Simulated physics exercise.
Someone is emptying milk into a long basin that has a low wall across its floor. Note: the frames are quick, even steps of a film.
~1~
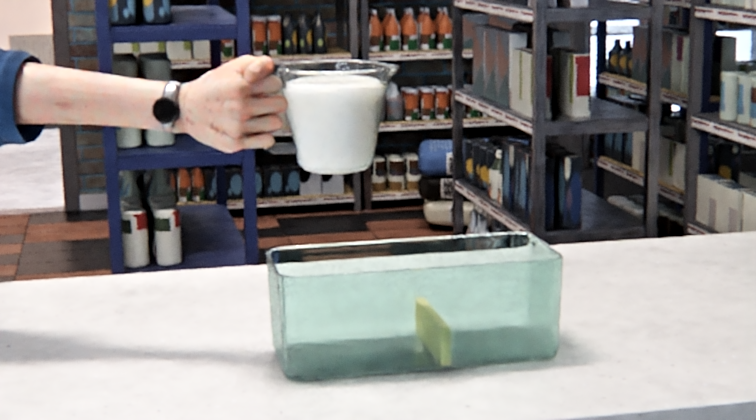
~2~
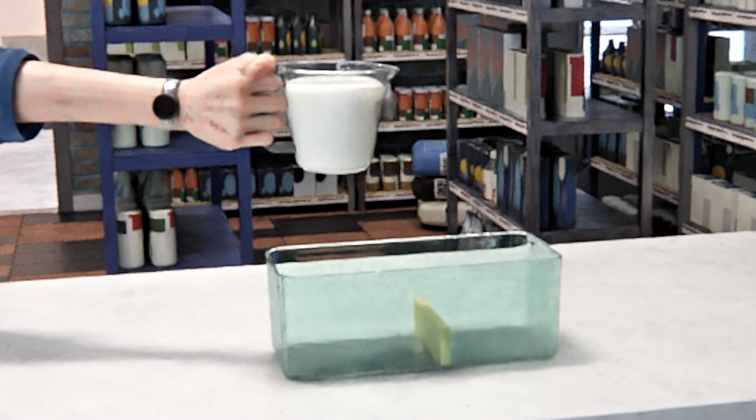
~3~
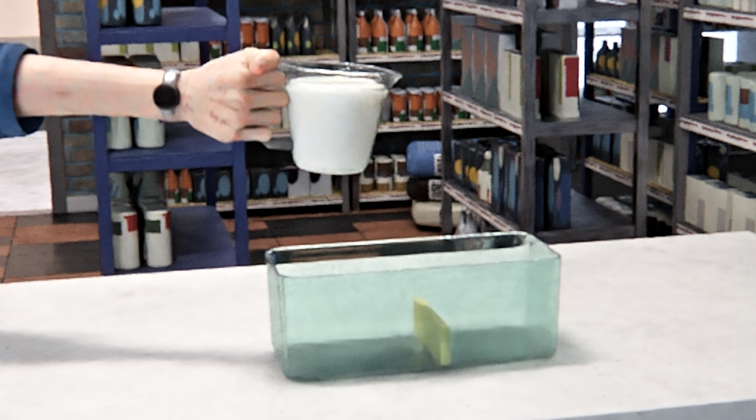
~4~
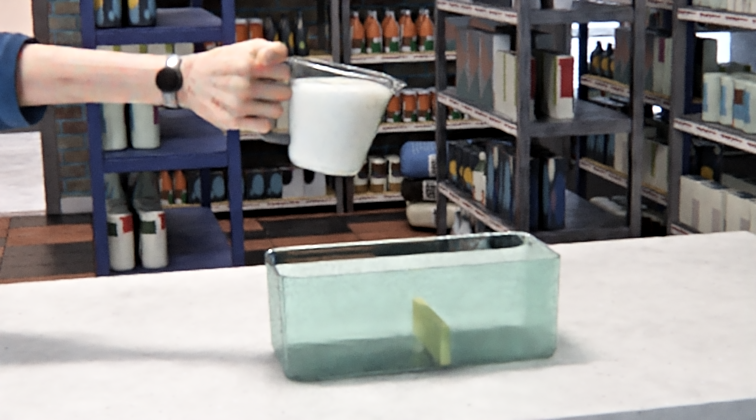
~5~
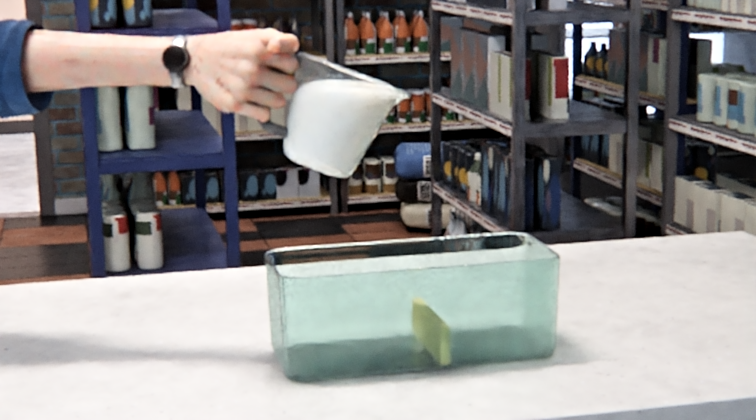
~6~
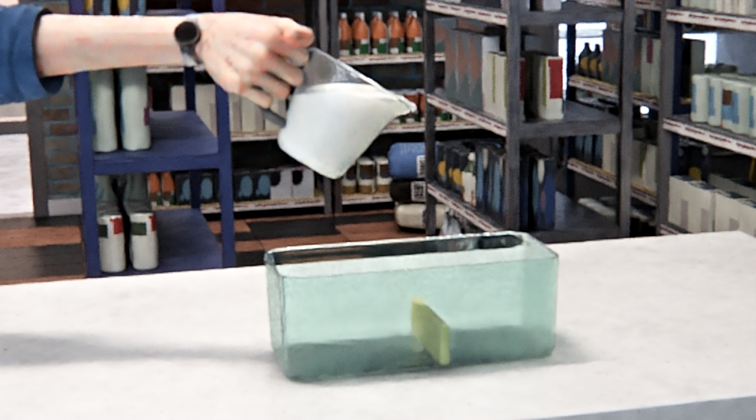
To begin with, a hand wearing a dark watch holds a clear jug of milk upright above a long greenish glass basin with a low yellow-green wall inside. The hand then turns and tilts the jug steadily to the right, its spout dipping while the milk inside stays roughly level.
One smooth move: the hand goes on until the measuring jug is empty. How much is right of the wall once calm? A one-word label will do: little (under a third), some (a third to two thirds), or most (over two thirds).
Most.
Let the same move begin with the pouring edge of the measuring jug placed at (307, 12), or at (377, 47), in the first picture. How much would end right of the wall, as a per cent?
First about 10, then 50 per cent.
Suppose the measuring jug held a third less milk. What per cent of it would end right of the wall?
Result: Around 65 per cent.
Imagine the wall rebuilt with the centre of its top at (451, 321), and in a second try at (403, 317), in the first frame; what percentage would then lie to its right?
45 per cent first, then 90 per cent.
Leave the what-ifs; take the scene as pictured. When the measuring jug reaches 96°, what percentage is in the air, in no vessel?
Estimate: Some 30 per cent.
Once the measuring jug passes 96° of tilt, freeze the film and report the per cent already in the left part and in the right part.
Left about 0, right about 25.
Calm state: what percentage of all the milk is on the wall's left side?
Share approx. 25 %.
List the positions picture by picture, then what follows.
It leans 0°; its right rim is at (399, 66); the milk meets the walls at (284, 84) and (383, 79); the long basin's rim runs from (273, 265) to (547, 246); the wall's top is at (432, 313), in the first picture.
It leans 1°; its right rim is at (400, 68); the milk meets the walls at (284, 83) and (383, 81), in the second picture.
It leans 6°; its right rim is at (402, 74); the milk meets the walls at (287, 82) and (385, 83), in the third picture.
It leans 13°; its right rim is at (406, 83); the milk meets the walls at (292, 82) and (389, 87), in the fourth picture.
It leans 22°; its right rim is at (410, 95); the milk meets the walls at (296, 89) and (399, 91), in the fifth picture.
It leans 33°; its right rim is at (412, 111); the milk meets the walls at (292, 101) and (400, 101); 1 per cent is over the edge, in the sixth picture.
A moment on, the measuring jug is tipped on its side and 41 per cent is still to pour, 0 is left of the wall and 26 right of it.
Next, the measuring jug is tipped right over and 4 per cent is still to pour, 14 is left of the wall and 71 right of it.
Then the measuring jug is tipped right over and 0 per cent is still to pour, 22 is left of the wall and 74 right of it.
Later the measuring jug is tipped right over and 0 per cent is still to pour, 23 is left of the wall and 74 right of it.
In the end 23 per cent lies left of the wall, 74 right of it and 3 outside.
